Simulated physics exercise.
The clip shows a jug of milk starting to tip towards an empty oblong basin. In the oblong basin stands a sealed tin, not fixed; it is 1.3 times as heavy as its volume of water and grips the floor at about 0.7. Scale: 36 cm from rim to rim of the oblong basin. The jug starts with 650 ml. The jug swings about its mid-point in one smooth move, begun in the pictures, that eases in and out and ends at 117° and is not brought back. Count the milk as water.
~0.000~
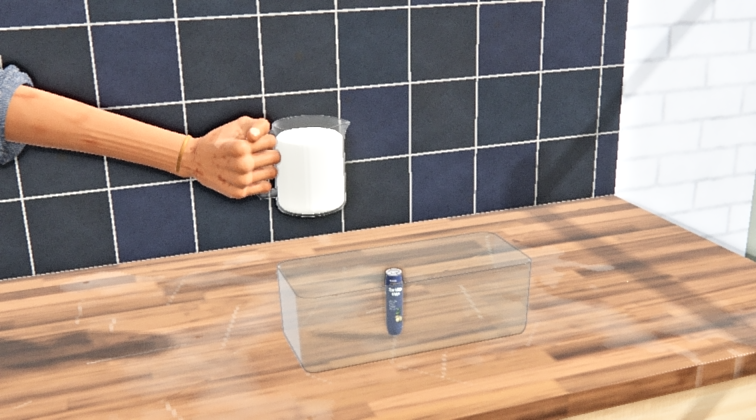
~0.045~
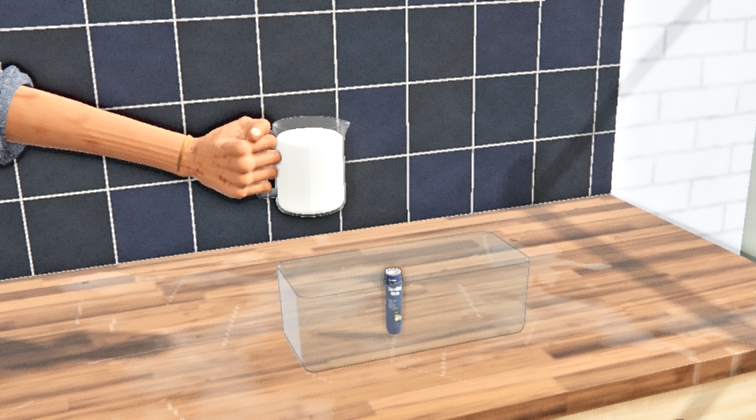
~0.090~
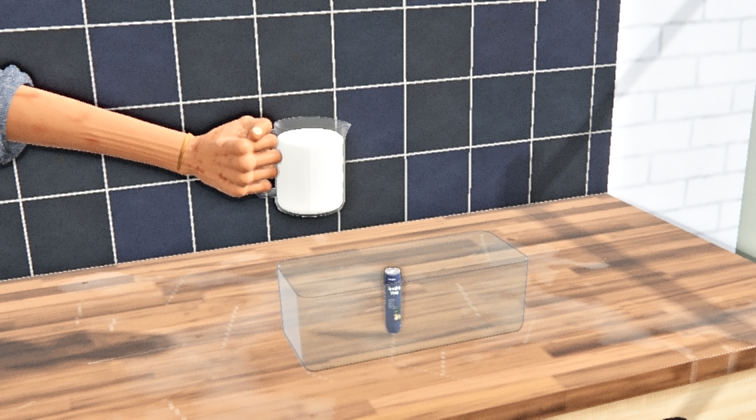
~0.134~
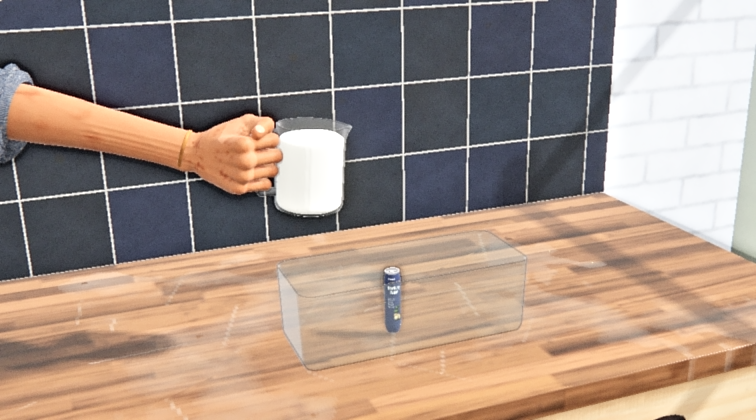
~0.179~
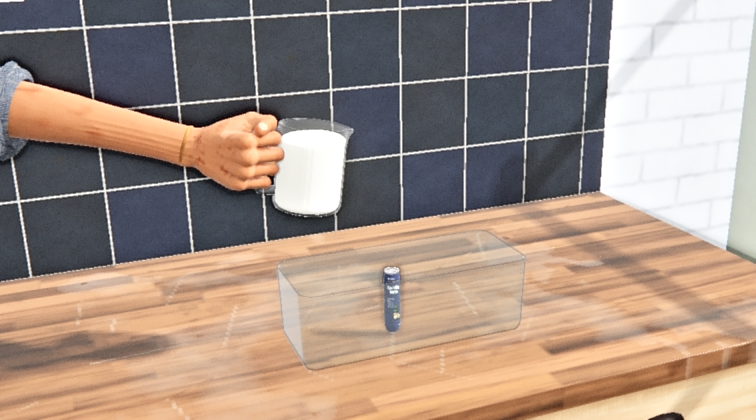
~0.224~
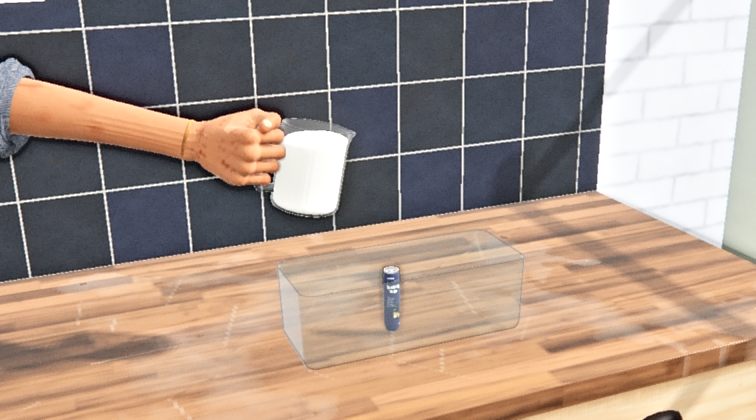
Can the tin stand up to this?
The tin goes over.
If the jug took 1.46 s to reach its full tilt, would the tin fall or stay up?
Then it topples.
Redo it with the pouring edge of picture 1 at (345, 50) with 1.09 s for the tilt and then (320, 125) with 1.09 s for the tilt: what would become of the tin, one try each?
First it keeps standing; then it goes over.
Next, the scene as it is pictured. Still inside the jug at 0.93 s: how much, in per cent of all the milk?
Some 20 per cent.
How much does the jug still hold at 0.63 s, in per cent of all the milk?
Near 80 in a hundred.
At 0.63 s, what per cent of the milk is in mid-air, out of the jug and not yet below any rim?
Near 18 in a hundred.
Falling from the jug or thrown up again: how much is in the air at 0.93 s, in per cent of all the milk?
Near 24 in a hundred.
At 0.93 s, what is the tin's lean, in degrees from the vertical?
It is at some 0°.
After 0.63 s the tilt is 73° and 80 per cent is still to pour; the tin stands where it began.
After 0.93 s the tilt is 111° and 20 per cent is still to pour; the tin stands where it began.
After 1.25 s the tilt is 117° and 0 per cent is still to pour; the tin leans 43°.
After 1.59 s the tilt is 117° and 0 per cent is still to pour; the tin lies on its side.
In the end the tin lies on its side.
